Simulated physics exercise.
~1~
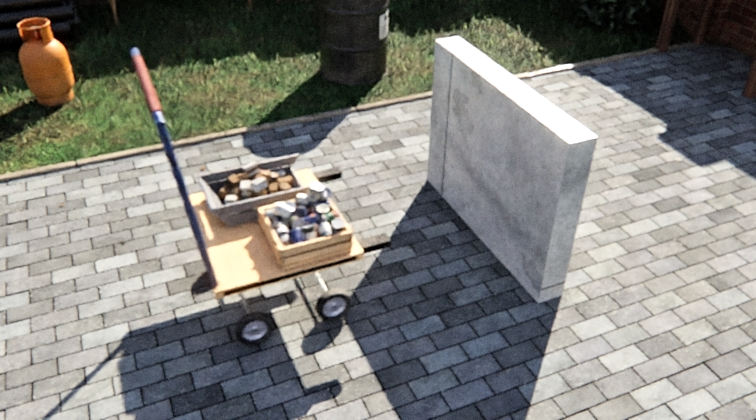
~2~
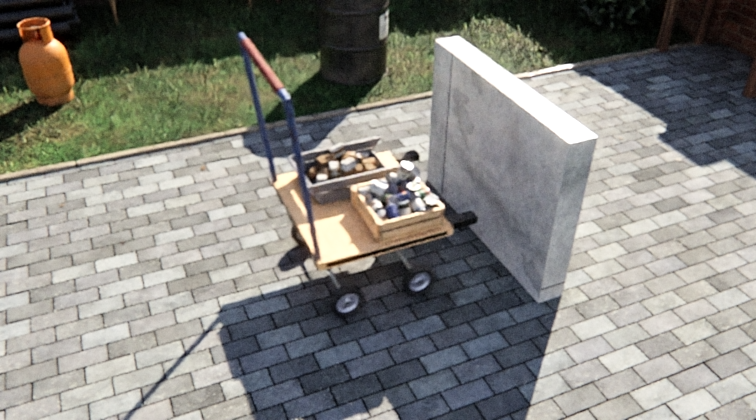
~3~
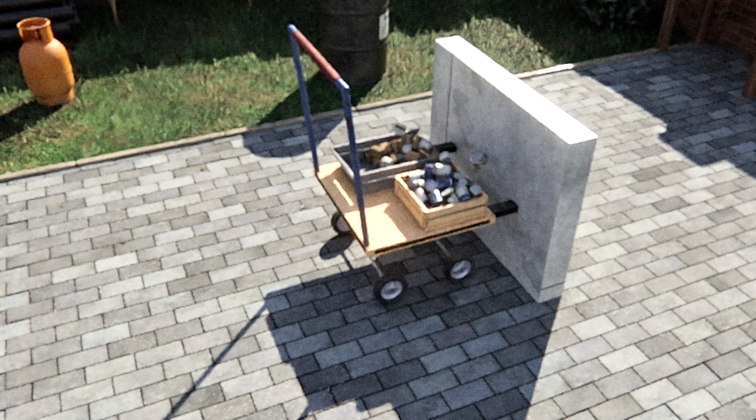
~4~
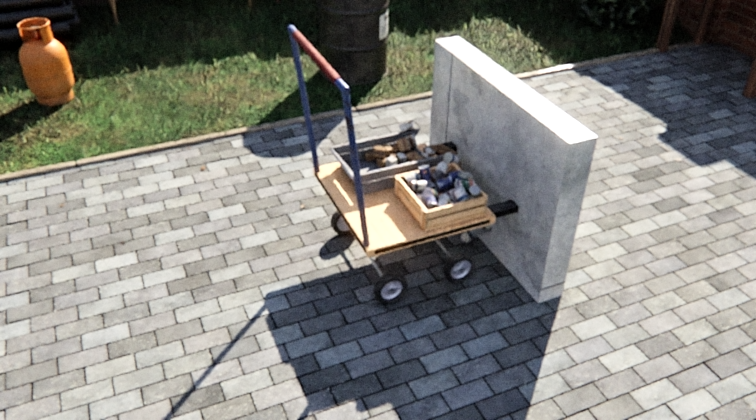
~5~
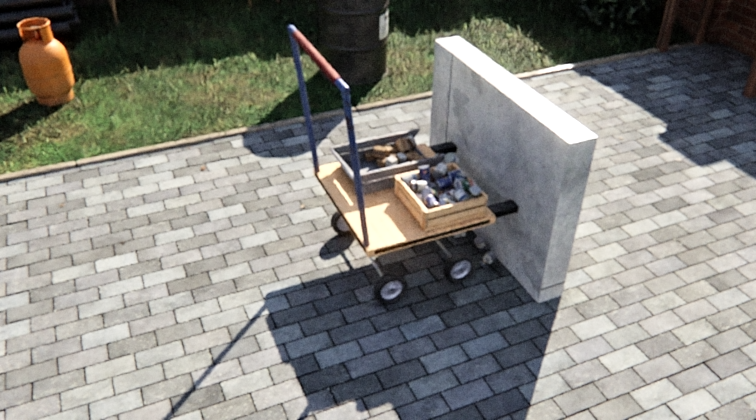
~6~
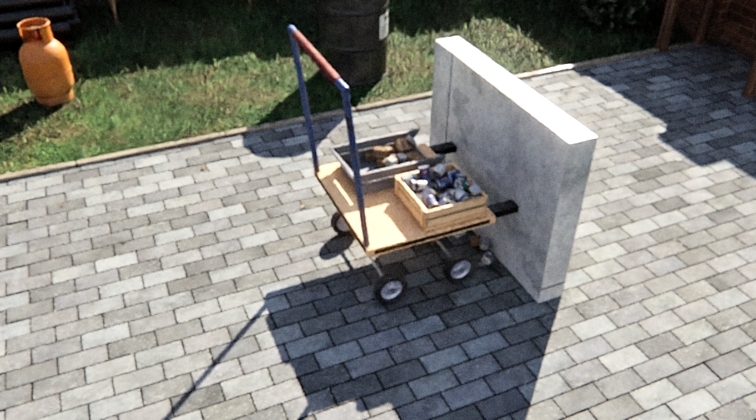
A flatbed trolley with a blue handle and red grip rolls rightward across a sunlit grey paved patio, seen from above at an angle. On its wooden deck sit a grey tray of small brown and pale parcels at the back and a wooden tray of small tins in front. An orange gas bottle and a dark barrel stand on the grass behind. The trolley's black buffers meet a pale grey wall and it stops dead, while the loads surge forward and a few pieces fly out toward the wall. Some drop beside the front wheels, and the trolley stays against the wall, both trays still partly filled.
